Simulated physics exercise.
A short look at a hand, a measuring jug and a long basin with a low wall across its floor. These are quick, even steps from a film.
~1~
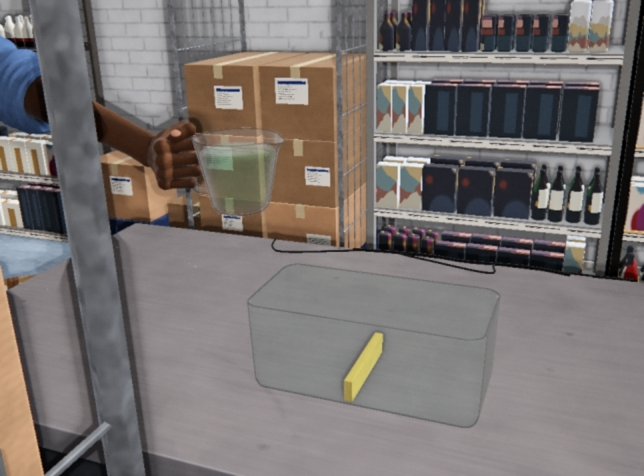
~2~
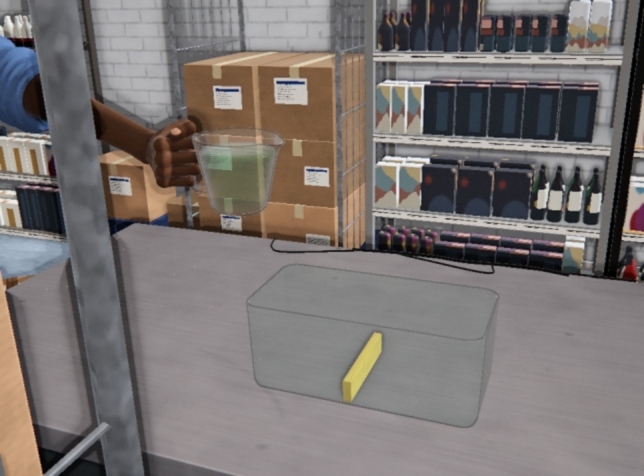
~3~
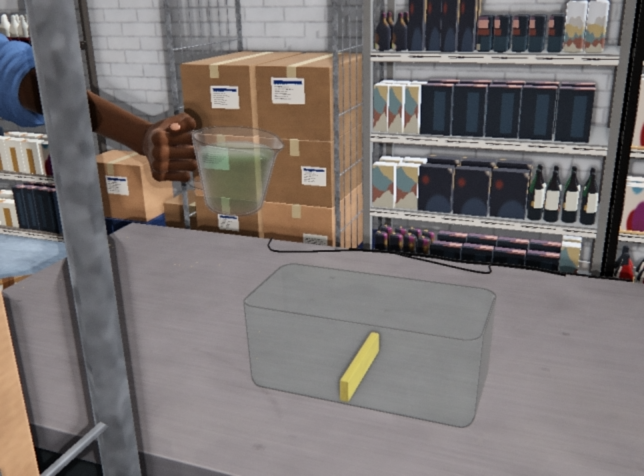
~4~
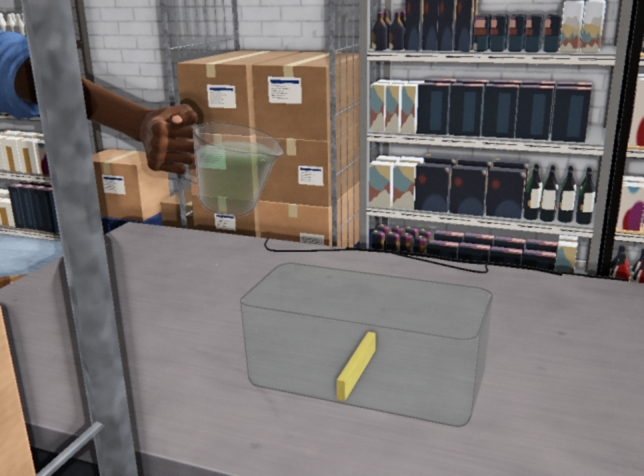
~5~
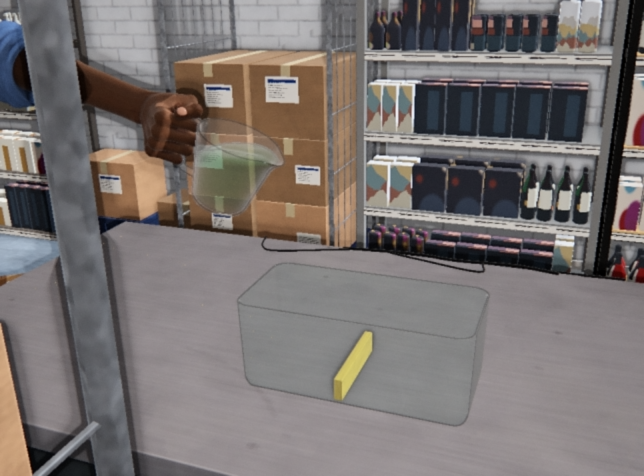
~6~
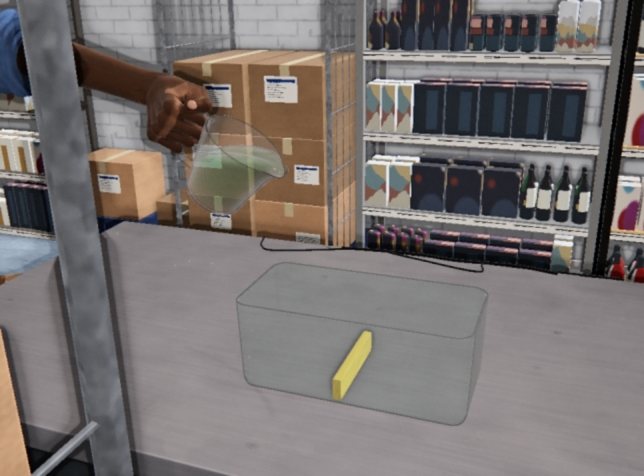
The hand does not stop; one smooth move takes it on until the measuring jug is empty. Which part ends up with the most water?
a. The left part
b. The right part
a, the left part.
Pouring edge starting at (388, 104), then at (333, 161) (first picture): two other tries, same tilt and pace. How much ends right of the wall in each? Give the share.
In order, some 80 and 60 percent.
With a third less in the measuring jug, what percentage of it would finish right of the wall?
15 %.
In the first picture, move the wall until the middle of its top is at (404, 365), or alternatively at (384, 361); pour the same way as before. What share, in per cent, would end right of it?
It would come to roughly 15 per cent the first time and roughly 15 per cent the second.
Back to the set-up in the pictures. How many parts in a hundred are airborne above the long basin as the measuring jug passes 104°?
Airborne share: Approx. 35 %.
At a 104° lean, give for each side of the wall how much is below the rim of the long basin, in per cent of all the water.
Left 35, right 0.
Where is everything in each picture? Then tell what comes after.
Tilt 0°; pouring edge (283, 141); surface from (207, 148) to (274, 152); the long basin's rim runs from (267, 283) to (493, 316); the wall's top is at (364, 357), in the first frame.
Tilt 2°; pouring edge (283, 143); surface from (207, 147) to (273, 152), in the second frame.
Tilt 6°; pouring edge (283, 147); surface from (206, 145) to (273, 154), in the third frame.
Tilt 14°; pouring edge (283, 154); surface from (205, 146) to (274, 156), in the fourth frame.
Tilt 24°; pouring edge (283, 164); surface from (204, 149) to (278, 158), in the fifth frame.
Tilt 36°; pouring edge (284, 177); surface from (202, 153) to (278, 165); 2 per cent is over the edge, in the sixth frame.
A moment on, the tilt is 104° and 31 per cent is still to pour, 34 is left of the wall and 0 right of it.
Next, the tilt is 120° and 1 per cent is still to pour, 88 is left of the wall and 5 right of it.
Then the tilt is 120° and 0 per cent is still to pour, 86 is left of the wall and 11 right of it.
Later the tilt is 120° and 0 per cent is still to pour, 85 is left of the wall and 12 right of it.
In the end 85 per cent lies left of the wall, 12 right of it and 4 outside.
